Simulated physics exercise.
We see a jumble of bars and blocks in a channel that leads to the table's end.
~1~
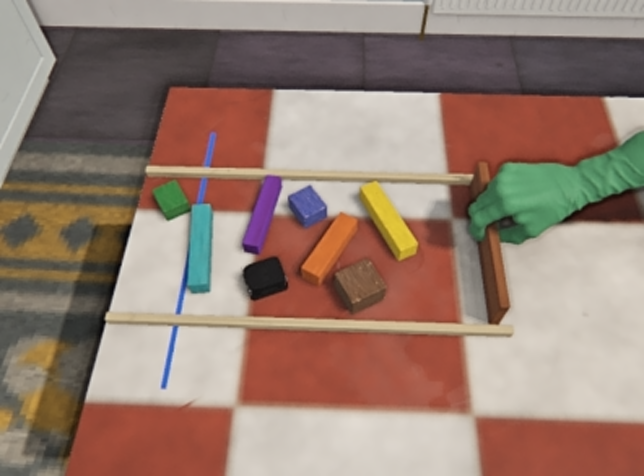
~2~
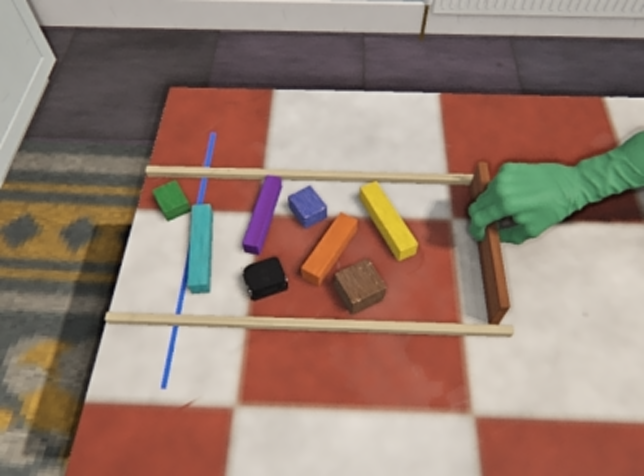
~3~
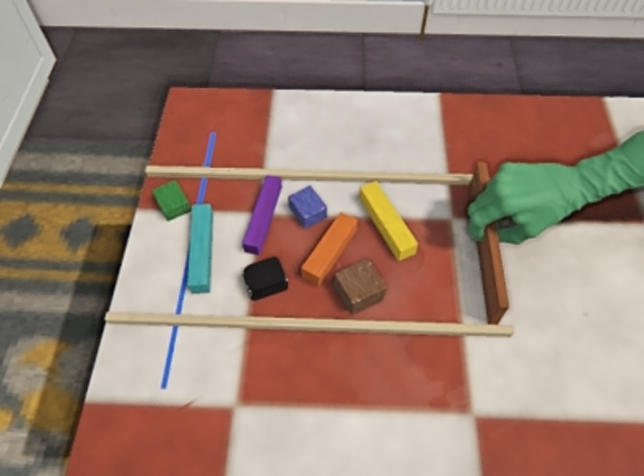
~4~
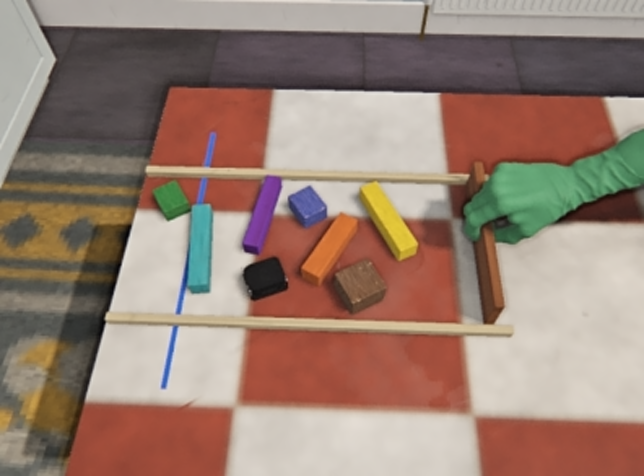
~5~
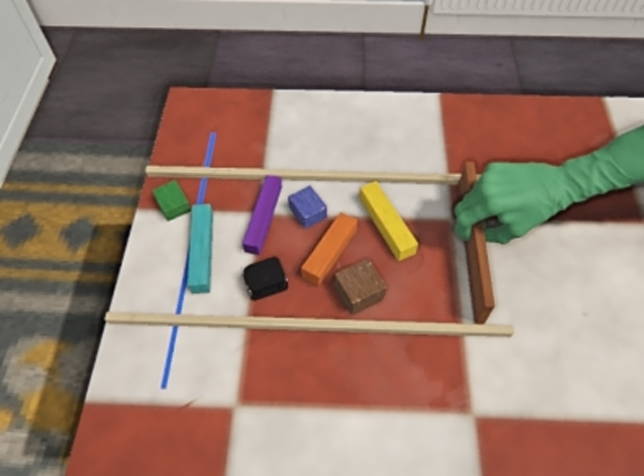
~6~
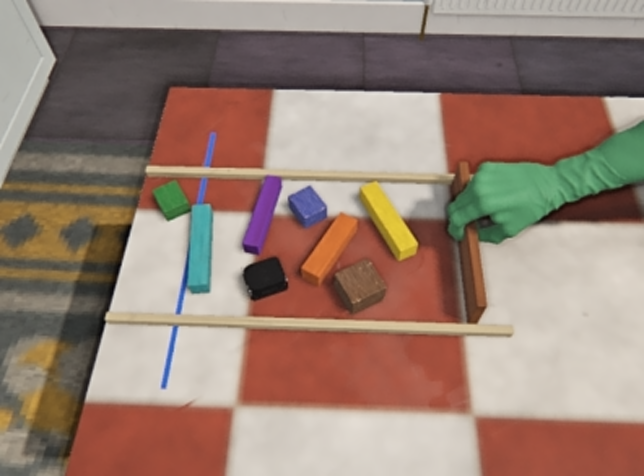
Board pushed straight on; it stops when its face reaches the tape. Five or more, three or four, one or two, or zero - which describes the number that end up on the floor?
That would be one or two.
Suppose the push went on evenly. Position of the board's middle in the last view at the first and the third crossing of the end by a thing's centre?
About (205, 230), then about (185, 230).
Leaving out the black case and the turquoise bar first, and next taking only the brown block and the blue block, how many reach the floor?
That gives 1 in the first case, then 1 in the second.
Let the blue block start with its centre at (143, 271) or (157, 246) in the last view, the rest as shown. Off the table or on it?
Goes off the edge; goes off the edge.
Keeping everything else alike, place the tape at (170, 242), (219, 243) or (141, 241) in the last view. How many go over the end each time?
Floor tally per try: 4 / 0 / 7.
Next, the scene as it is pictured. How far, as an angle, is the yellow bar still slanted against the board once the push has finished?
Some 0 degrees.
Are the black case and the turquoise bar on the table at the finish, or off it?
Note: Black case in place, turquoise bar gone.
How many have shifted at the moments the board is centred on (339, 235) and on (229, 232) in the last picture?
In order, the tallies are 5 and 8.
Early on, none off yet; green block at rest near (172, 201); turquoise bar at rest near (201, 248); purple stick at rest near (263, 214).
Finally, the number that fall off is one or two; lost, turquoise bar and green block.
